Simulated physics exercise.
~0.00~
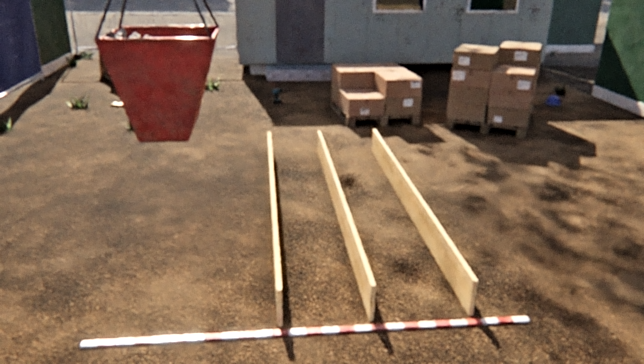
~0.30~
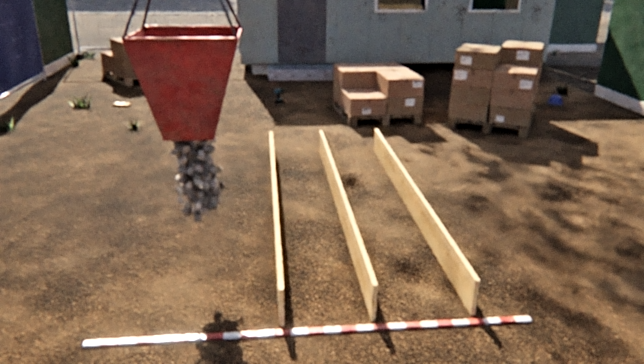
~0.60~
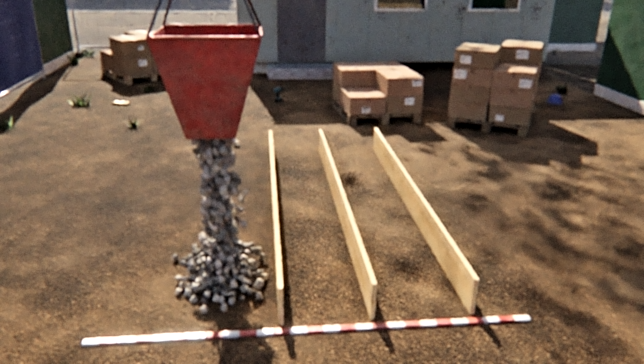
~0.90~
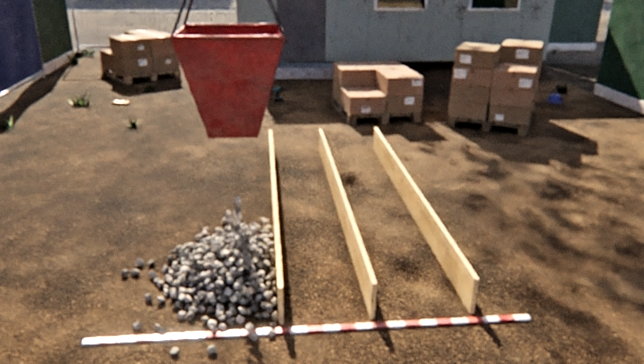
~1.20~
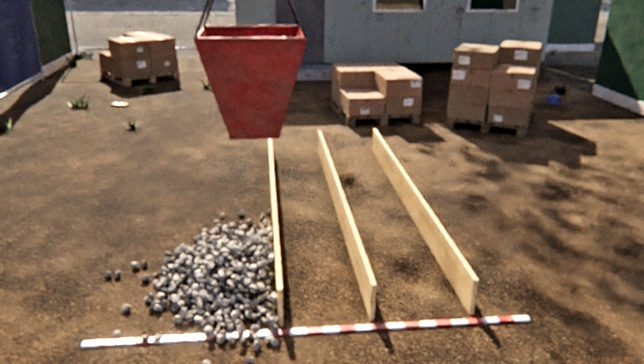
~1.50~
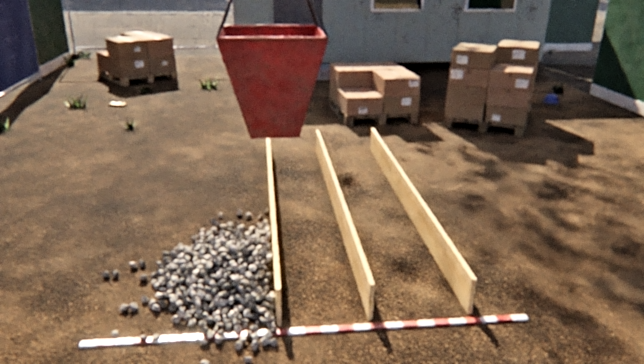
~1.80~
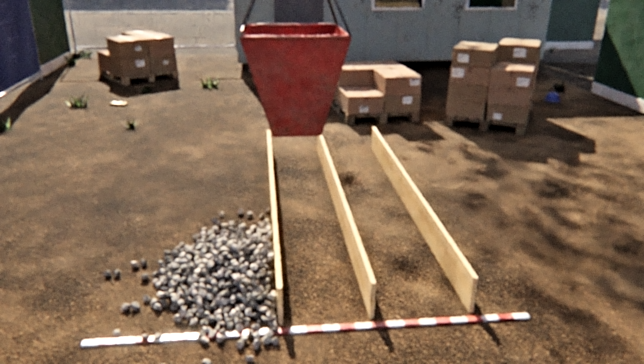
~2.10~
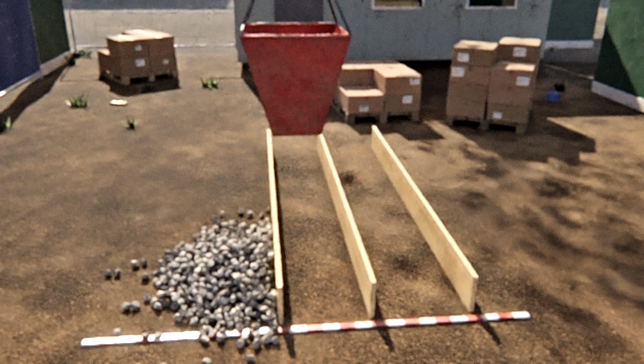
A red skip hanging from cables moved right across a dirt yard and dumped all its grey stones, which piled up against the left side of the nearest of three wooden boards, before it stopped, empty, above the boards' far ends.
